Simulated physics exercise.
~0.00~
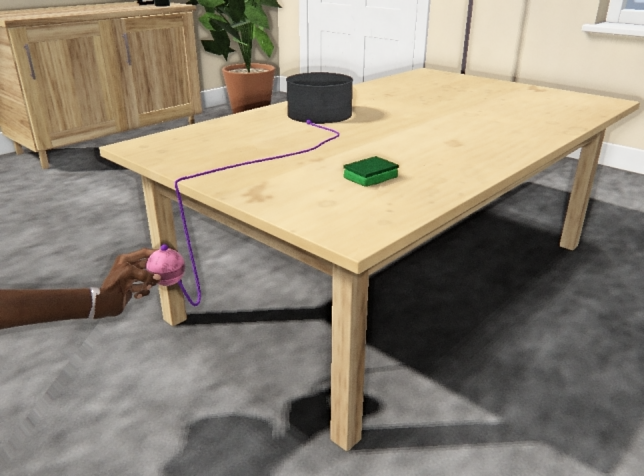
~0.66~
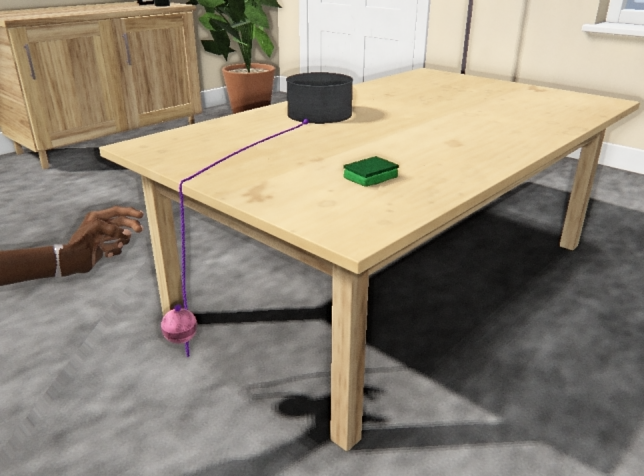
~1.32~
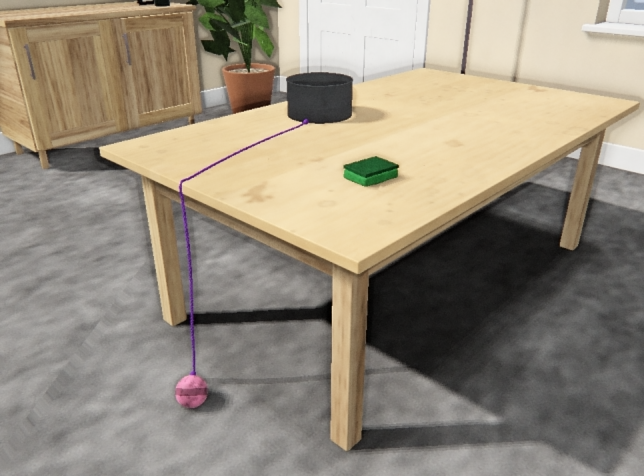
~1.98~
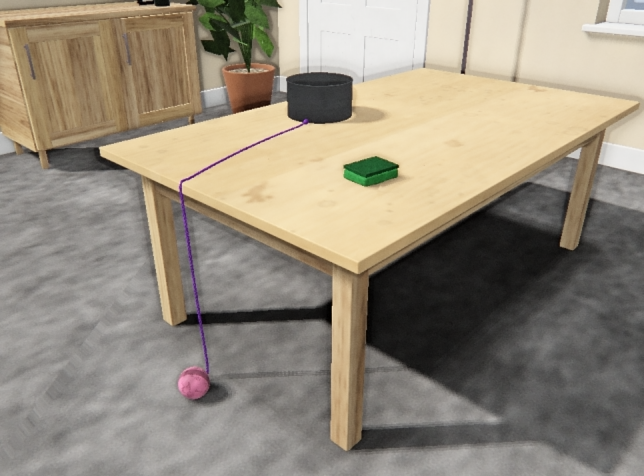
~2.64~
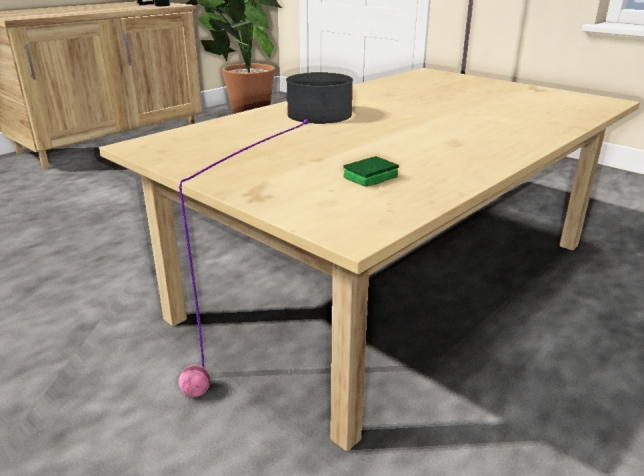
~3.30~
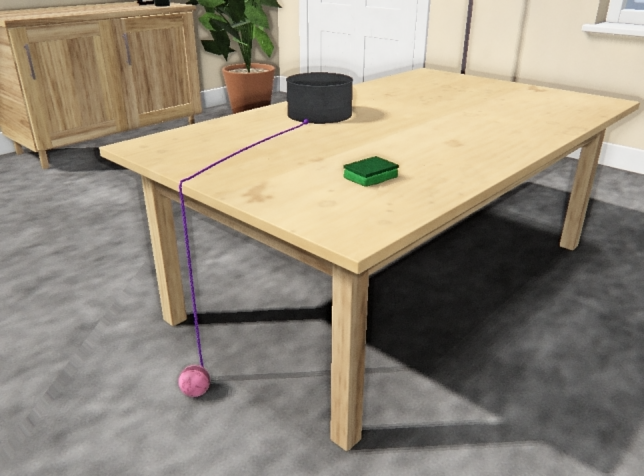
A pink ball tied to a purple string dropped when a hand let go of it beside a wooden table, pulling the slack string straighter, and it came to rest on the floor while the black pot and green sponge stayed put.
